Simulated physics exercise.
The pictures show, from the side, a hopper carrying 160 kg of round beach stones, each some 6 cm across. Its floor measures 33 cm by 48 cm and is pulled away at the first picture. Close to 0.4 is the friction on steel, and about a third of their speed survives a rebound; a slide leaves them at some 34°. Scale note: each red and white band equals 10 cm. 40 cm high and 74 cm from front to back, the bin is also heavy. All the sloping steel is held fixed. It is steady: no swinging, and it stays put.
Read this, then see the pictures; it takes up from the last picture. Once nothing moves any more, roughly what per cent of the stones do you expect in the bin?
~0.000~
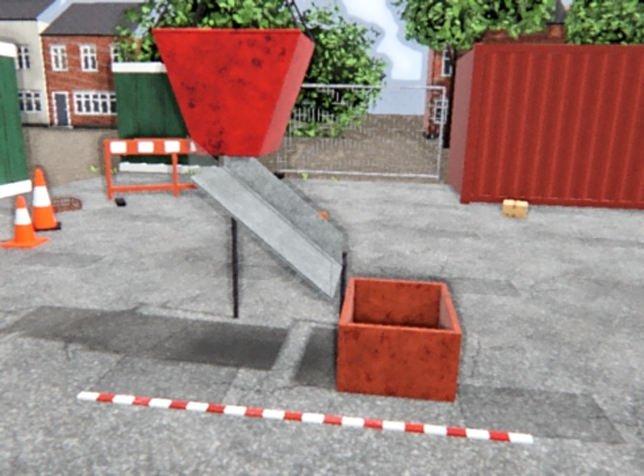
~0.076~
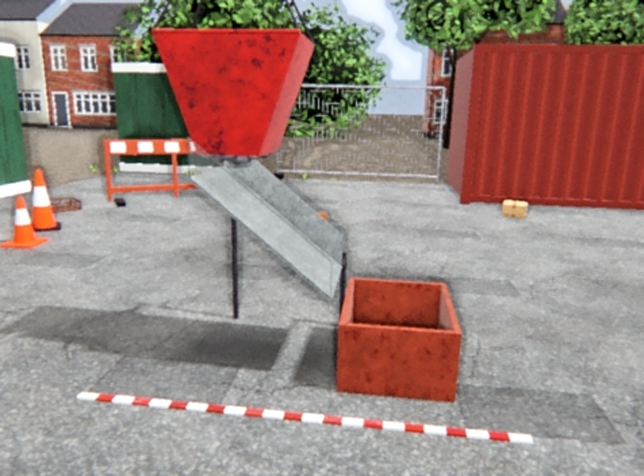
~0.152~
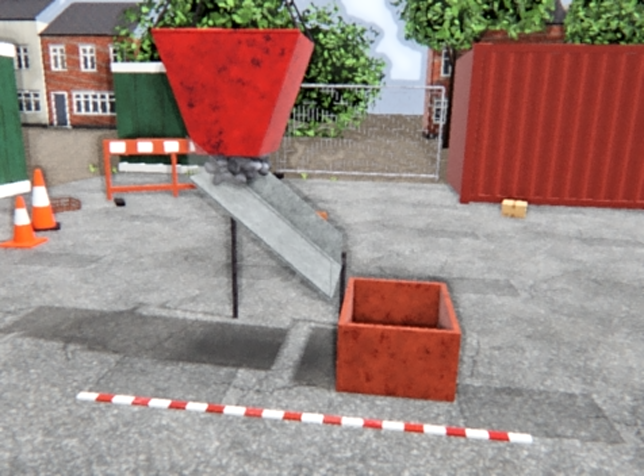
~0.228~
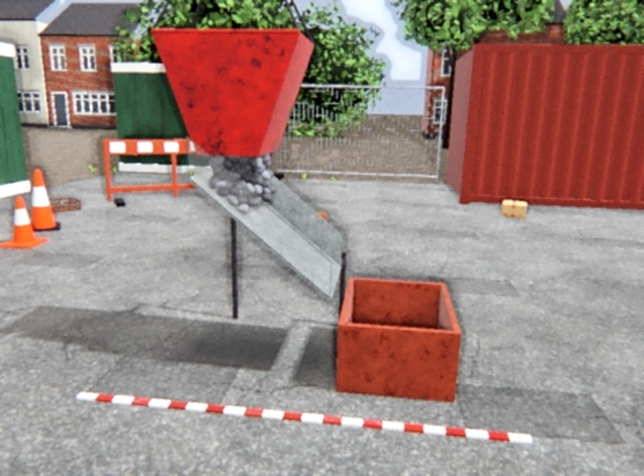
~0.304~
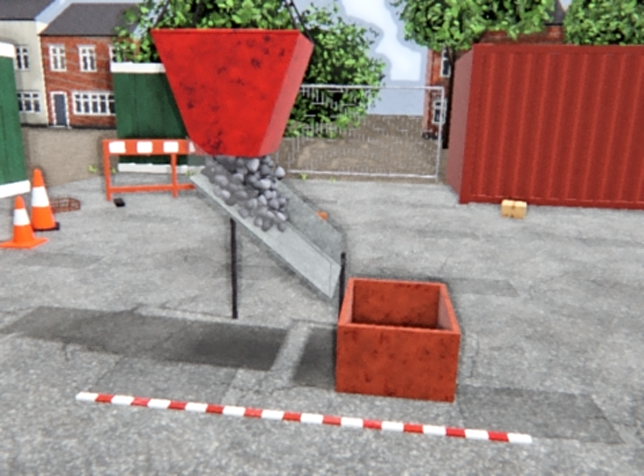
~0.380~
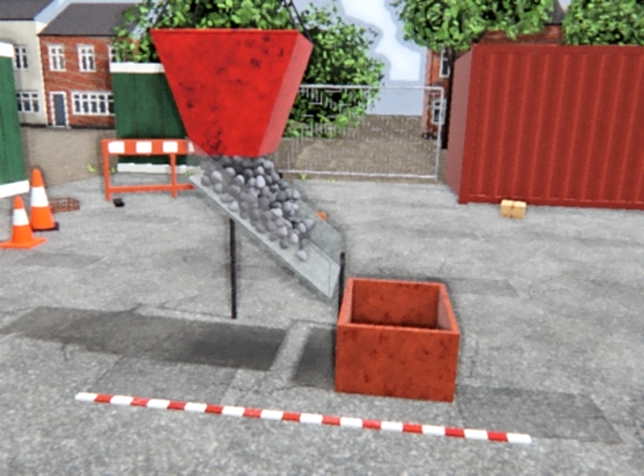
I would expect about 100 per cent in the bin.
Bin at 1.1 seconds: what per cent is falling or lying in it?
Share: Around 65 %.
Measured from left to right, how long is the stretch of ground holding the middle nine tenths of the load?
It covers roughly 50 centimetres from left to right.
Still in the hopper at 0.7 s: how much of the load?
Close to 15 per cent of the load.
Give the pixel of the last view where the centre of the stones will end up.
(396, 336).
After 0.7 s, 15 % in the hopper, 64 % on the steel, 7 % falling or lying left of the bin, 15 % falling or lying in the bin; the stones farthest right are at (420, 346).
After 1.1 s, 0 % in the hopper, 32 % on the steel, 4 % falling or lying left of the bin, 63 % falling or lying in the bin; the stones farthest right are at (435, 345).
After 1.7 s, 0 % in the hopper, 100 % falling or lying in the bin; the stones farthest right are at (440, 340).
After 2.6 s, 0 % in the hopper, 100 % falling or lying in the bin; the stones farthest right are at (435, 330).
After 4.5 s, 0 % in the hopper, 100 % in the bin; the stones farthest right are at (435, 330).
